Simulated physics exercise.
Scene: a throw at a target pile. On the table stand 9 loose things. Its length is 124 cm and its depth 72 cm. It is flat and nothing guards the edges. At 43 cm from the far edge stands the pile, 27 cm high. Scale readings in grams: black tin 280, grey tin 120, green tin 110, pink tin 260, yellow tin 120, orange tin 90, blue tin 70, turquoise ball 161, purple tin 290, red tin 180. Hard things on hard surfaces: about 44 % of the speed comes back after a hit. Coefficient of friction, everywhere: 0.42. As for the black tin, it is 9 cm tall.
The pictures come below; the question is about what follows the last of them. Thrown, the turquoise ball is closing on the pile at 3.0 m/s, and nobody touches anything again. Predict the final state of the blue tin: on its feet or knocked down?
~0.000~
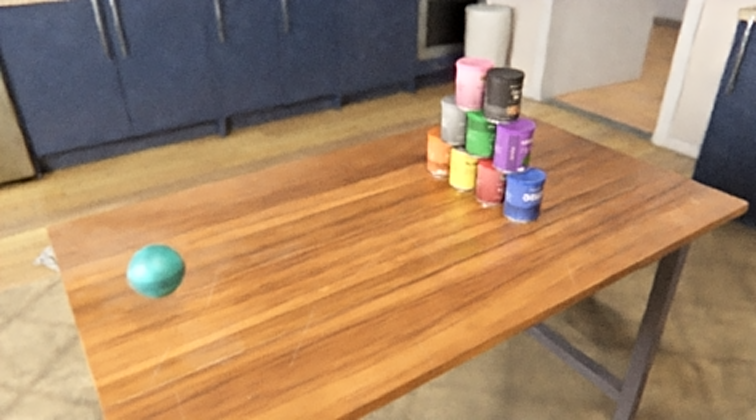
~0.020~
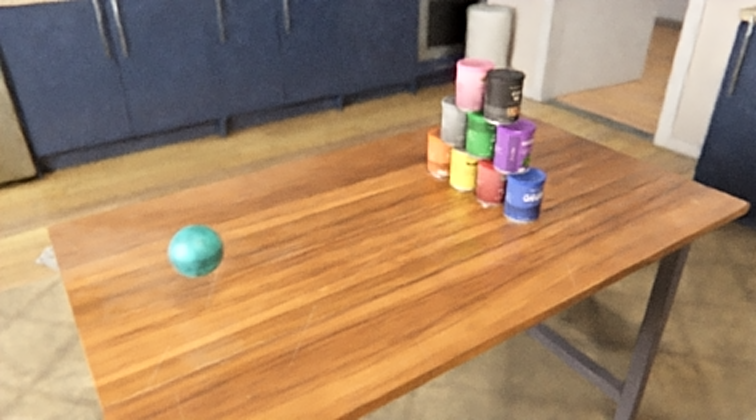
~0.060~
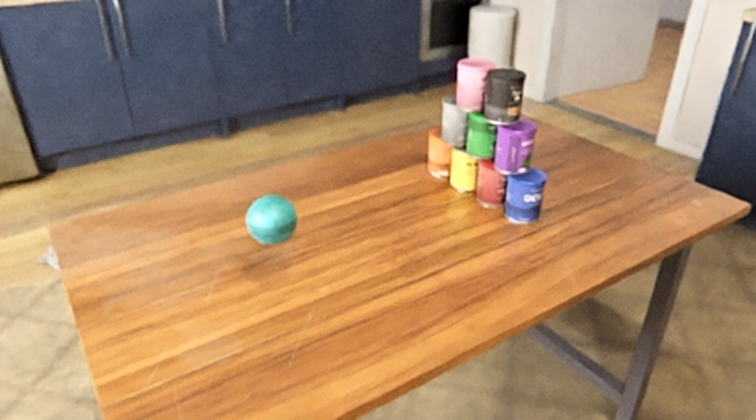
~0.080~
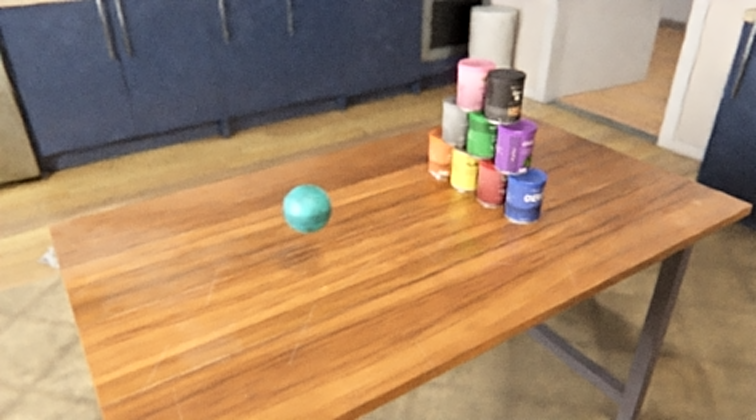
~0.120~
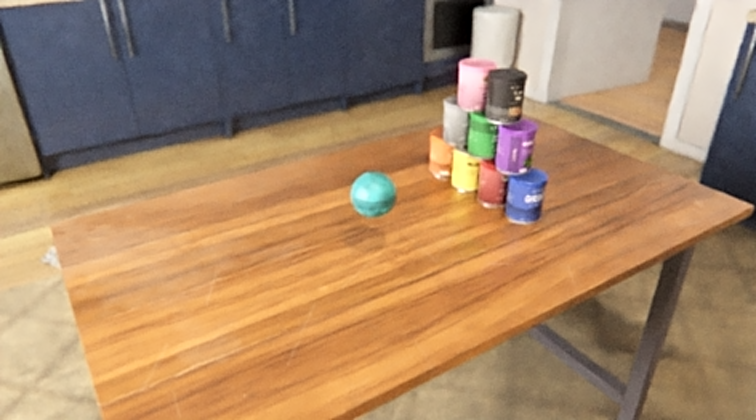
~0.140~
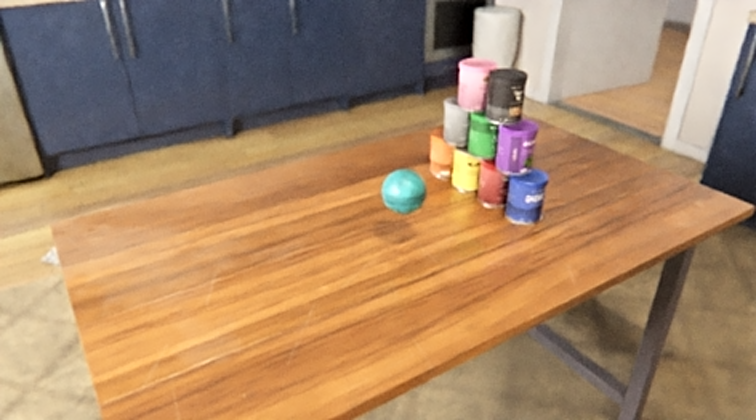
It is off its base.
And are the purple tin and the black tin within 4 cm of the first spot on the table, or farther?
First the purple tin: It departs its position; then the black tin: It departs its position.
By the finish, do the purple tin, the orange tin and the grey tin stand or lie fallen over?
The purple tin tips over; the orange tin stays upright; the grey tin stays upright.
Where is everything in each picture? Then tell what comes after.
In the first picture, 63 cm to the stack; turquoise ball (157, 271); blue tin (524, 195).
In the second picture, 57 cm to the stack; turquoise ball (197, 251); green tin (485, 133).
In the third picture, 45 cm to the stack; turquoise ball (273, 220); yellow tin (469, 165).
In the fourth picture, 39 cm to the stack; turquoise ball (308, 209); purple tin (515, 146).
In the fifth picture, 27 cm to the stack; turquoise ball (374, 195); black tin (505, 96).
In the sixth picture, 21 cm to the stack; turquoise ball (405, 192); blue tin (526, 196).
By 0.64 s, turquoise ball near (518, 203); blue tin now off the table; purple tin on its side; black tin tilted 50°.
By 0.94 s, turquoise ball near (534, 213); purple tin on its side; black tin tilted 37°.
When it is over (3.0 s), off the table and tipped over, blue tin; lying over on the table, black tin and purple tin; the other 6 within 4 cm of the start.
